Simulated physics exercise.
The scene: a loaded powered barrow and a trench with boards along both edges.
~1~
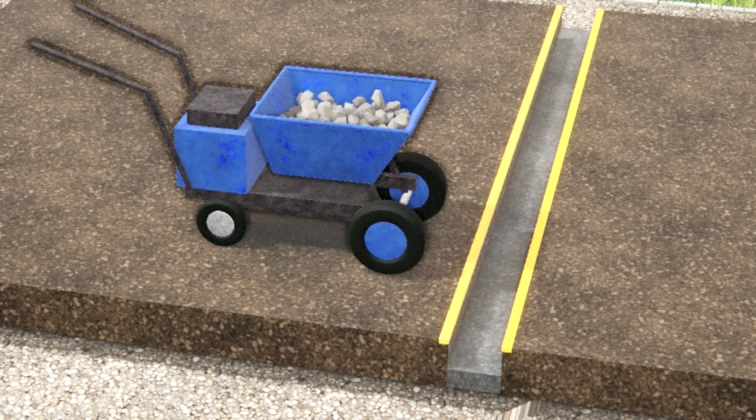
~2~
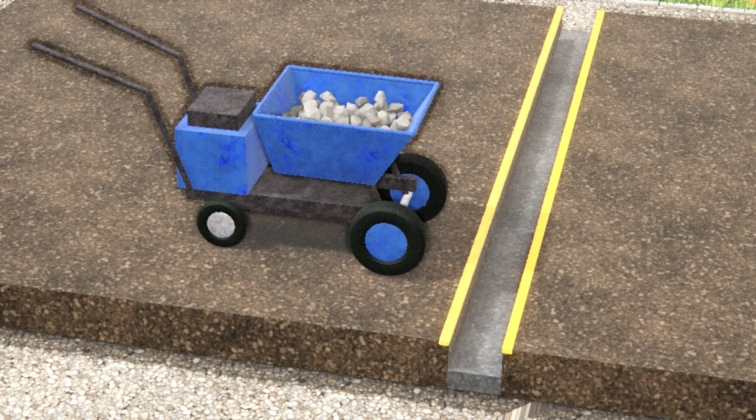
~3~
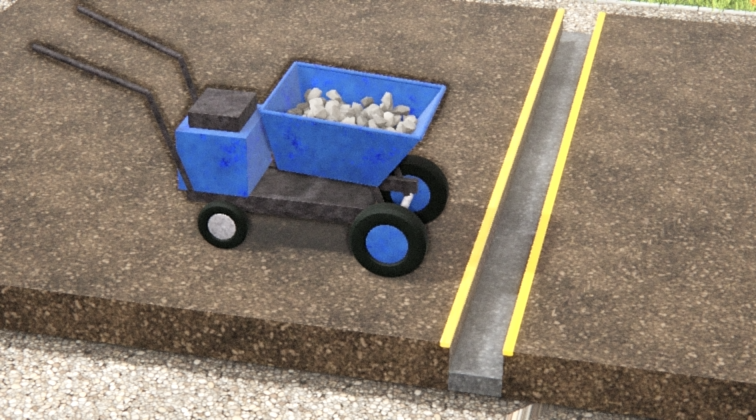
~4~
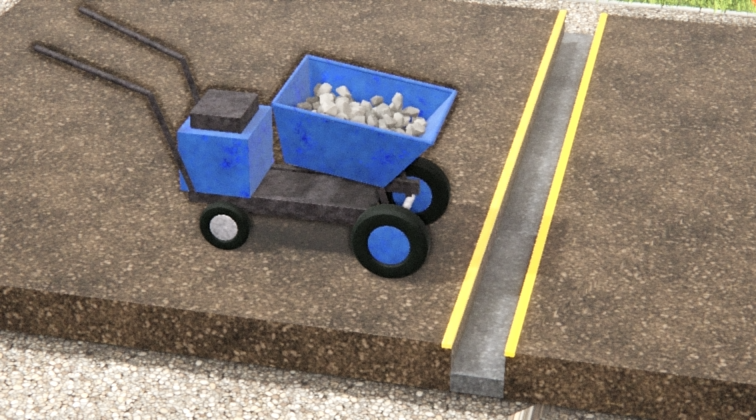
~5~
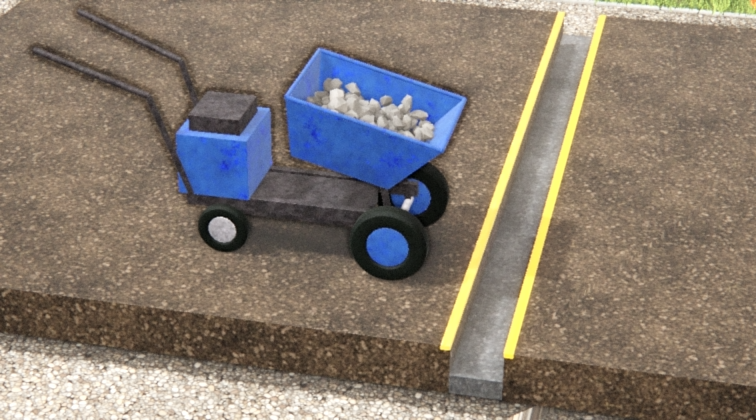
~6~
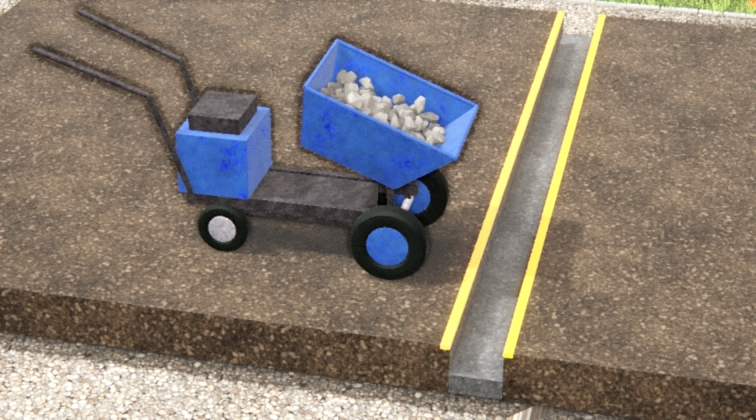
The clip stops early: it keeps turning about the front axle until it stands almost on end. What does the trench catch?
In the trench: Under half.
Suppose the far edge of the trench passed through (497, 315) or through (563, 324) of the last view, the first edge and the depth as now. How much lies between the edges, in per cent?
The first gives 0 %, the second 90 %.
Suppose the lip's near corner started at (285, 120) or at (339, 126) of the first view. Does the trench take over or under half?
In turn: Under half; the larger part.
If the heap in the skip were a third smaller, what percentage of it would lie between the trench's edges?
It comes to 30 per cent or so.
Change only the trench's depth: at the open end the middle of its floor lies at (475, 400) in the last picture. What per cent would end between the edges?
Roughly 30 in a hundred.
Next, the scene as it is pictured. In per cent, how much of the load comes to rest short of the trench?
It comes to 0 per cent or so.
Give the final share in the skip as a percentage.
Roughly 0 in a hundred.
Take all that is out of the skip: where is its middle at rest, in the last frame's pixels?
At about (564, 265).
Soon, skip tipped steeply; all in the skip.
A while on, skip tipped right over; most in the skip; a stray few in or heaped over the trench; about a quarter beyond it; a stray few falling.
Towards the end, skip tipped right over; about a quarter in the skip; a small part in or heaped over the trench; most beyond it.
Finally, skip tipped right over; a stray few in the skip; about a quarter in or heaped over the trench; most beyond it.
